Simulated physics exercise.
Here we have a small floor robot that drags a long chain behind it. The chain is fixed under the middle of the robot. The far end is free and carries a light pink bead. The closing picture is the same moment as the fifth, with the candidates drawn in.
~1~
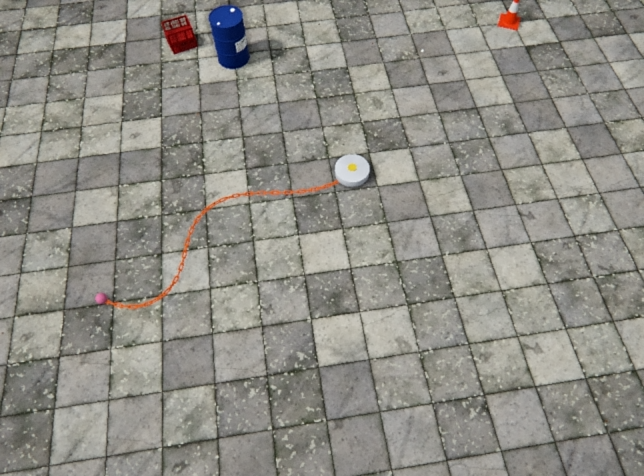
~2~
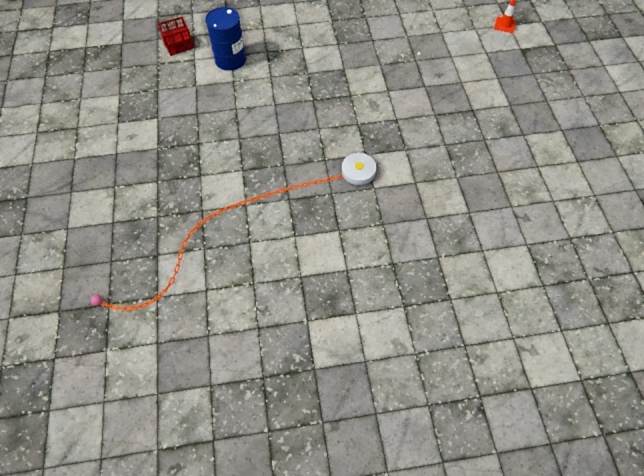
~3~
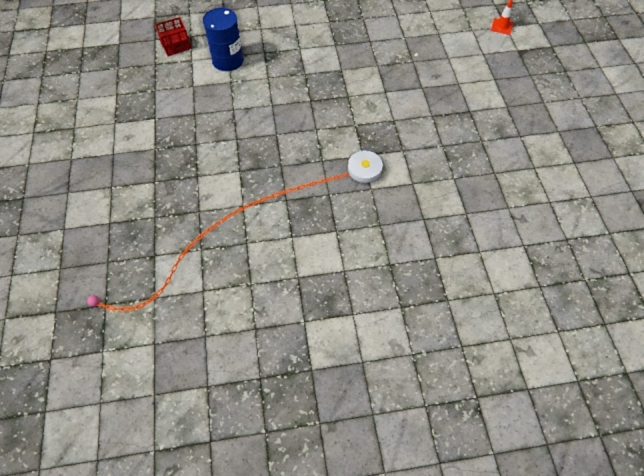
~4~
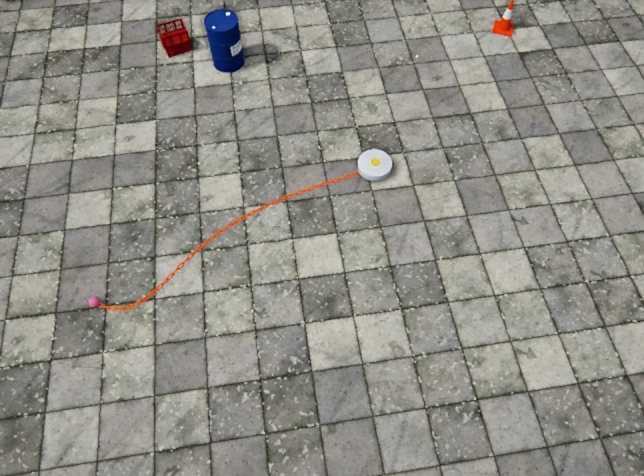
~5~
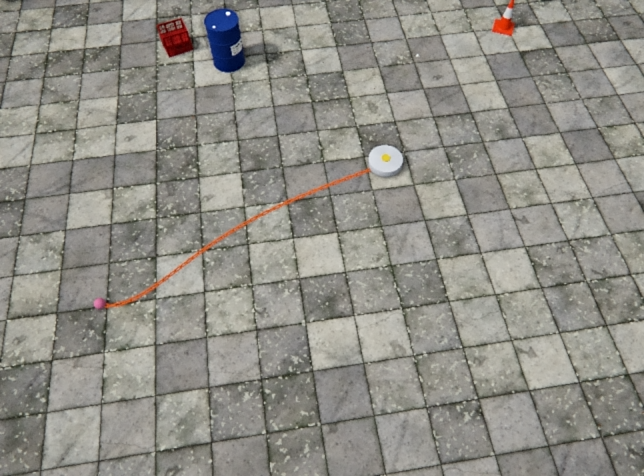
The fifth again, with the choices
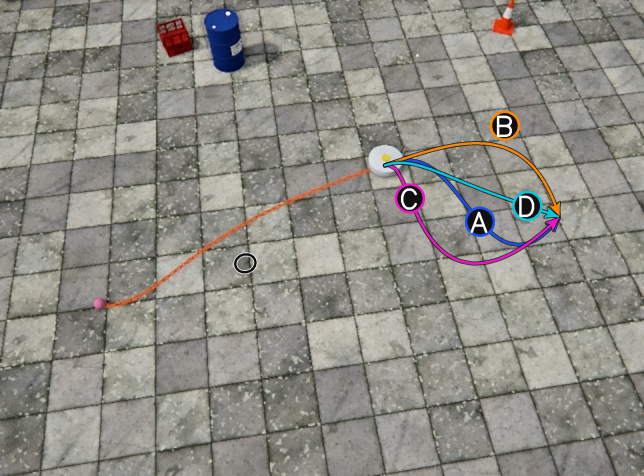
White disc-shaped robot creeping right across grey paving, drawing its curved orange chain straighter while the pink bead end barely shifts.
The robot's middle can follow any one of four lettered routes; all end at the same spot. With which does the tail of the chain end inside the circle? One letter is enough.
C.
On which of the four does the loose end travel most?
Route B.
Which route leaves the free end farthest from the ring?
Route B.
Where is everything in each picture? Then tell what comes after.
The first frame shows robot (352, 171); free end (101, 298).
The second frame shows robot (359, 170); free end (97, 300).
The third frame shows robot (365, 167); free end (93, 301).
The fourth frame shows robot (375, 166); free end (95, 302).
The fifth frame shows robot (385, 162); free end (100, 304).
On the copy, A from (385, 165) via (469, 209) to (559, 218); B from (385, 165) via (488, 144) to (559, 216); C from (385, 165) via (453, 258) to (559, 218); D from (385, 165) via (469, 184) to (558, 217); the ring at (245, 263).
On C. First, robot (428, 229), middle of the chain (267, 226), free end (117, 300).
Then, robot (513, 251), middle of the chain (343, 256), free end (179, 271).
Finally, robot (562, 214), middle of the chain (406, 250), free end (245, 261); the free end is on the ring.
By contrast, A leaves the free end at (243, 243); B leaves the free end at (260, 227); D leaves the free end at (245, 239).
